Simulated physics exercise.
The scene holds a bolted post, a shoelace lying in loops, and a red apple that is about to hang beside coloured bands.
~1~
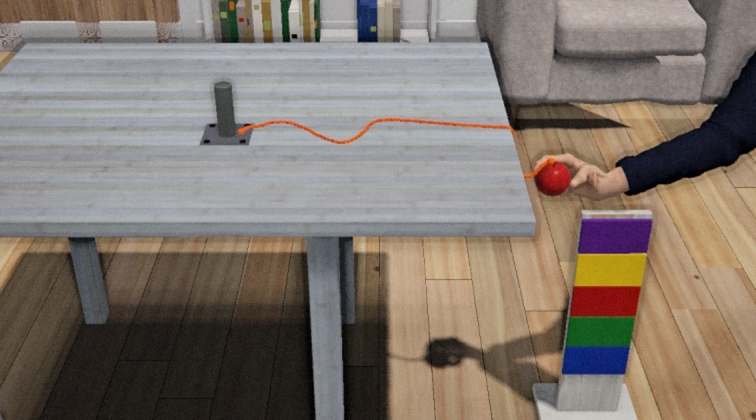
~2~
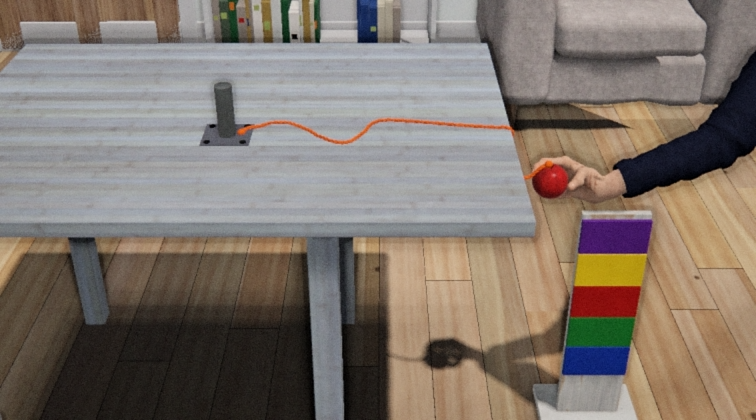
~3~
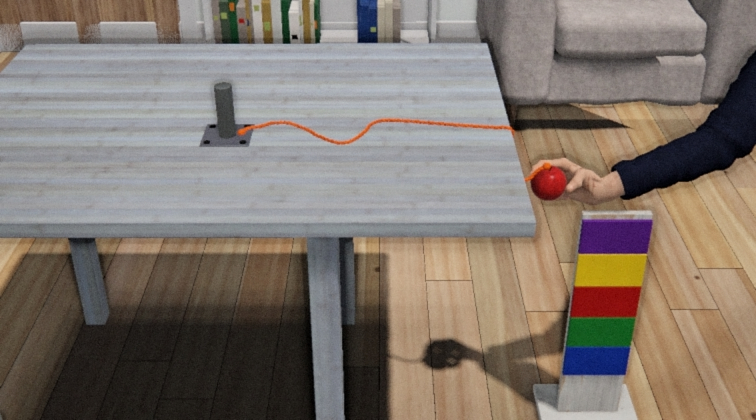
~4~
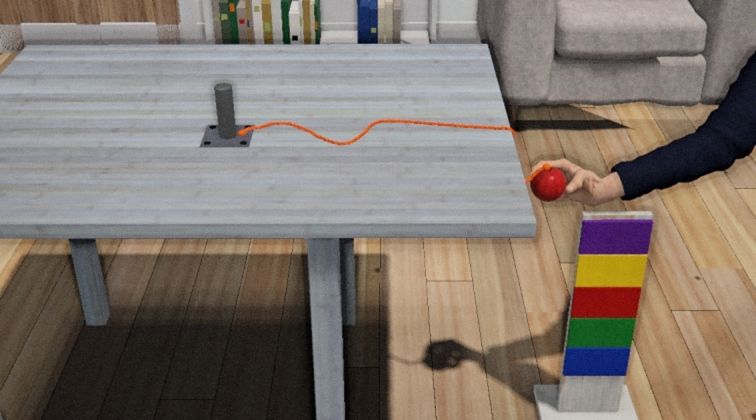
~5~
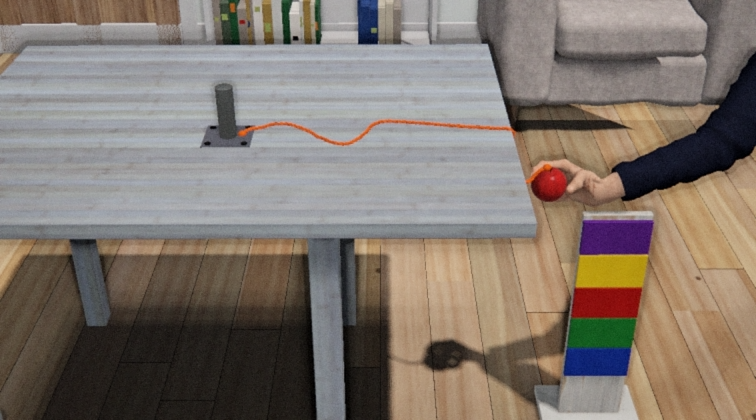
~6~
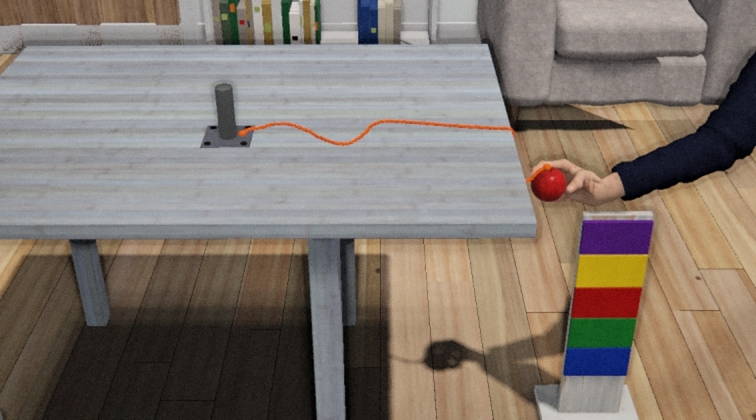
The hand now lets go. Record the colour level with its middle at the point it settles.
Colour at middle: Yellow.
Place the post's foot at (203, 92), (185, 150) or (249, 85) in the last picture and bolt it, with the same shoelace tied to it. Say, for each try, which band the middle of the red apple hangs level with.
Post by post, in the given order: Purple; purple; yellow.
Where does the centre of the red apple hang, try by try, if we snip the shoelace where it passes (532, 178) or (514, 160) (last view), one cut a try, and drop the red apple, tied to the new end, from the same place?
In order, about (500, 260) and about (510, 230).
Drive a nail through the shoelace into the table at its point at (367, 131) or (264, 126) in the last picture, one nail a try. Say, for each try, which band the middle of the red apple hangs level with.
Results, in sequence: Purple / yellow.
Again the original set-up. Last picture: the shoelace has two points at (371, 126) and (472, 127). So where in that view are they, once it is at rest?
Around (422, 131), then around (511, 148).
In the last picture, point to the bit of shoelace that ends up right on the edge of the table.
Roughly (459, 126).
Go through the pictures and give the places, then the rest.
Red apple (552, 178); purple (615, 238); yellow (610, 271); red (605, 302); green (601, 333); blue (596, 361), in the first picture.
Red apple (550, 181); shoelace through (271, 123) (327, 140) (374, 123) (452, 125) (512, 144), in the second picture.
Red apple (549, 183), in the third picture.
Red apple (548, 184); shoelace through (271, 124) (328, 140) (375, 124) (452, 125) (512, 145), in the fourth picture.
Red apple (549, 184), in the fifth picture.
Red apple (549, 184); shoelace through (272, 125) (328, 141) (375, 124) (452, 126) (513, 145), in the sixth picture.
Early on, apple near (468, 261); level with yellow.
Midway, apple near (519, 270); level with yellow.
Finally, apple near (508, 273); level with yellow. The shoelace holds its middle at yellow.
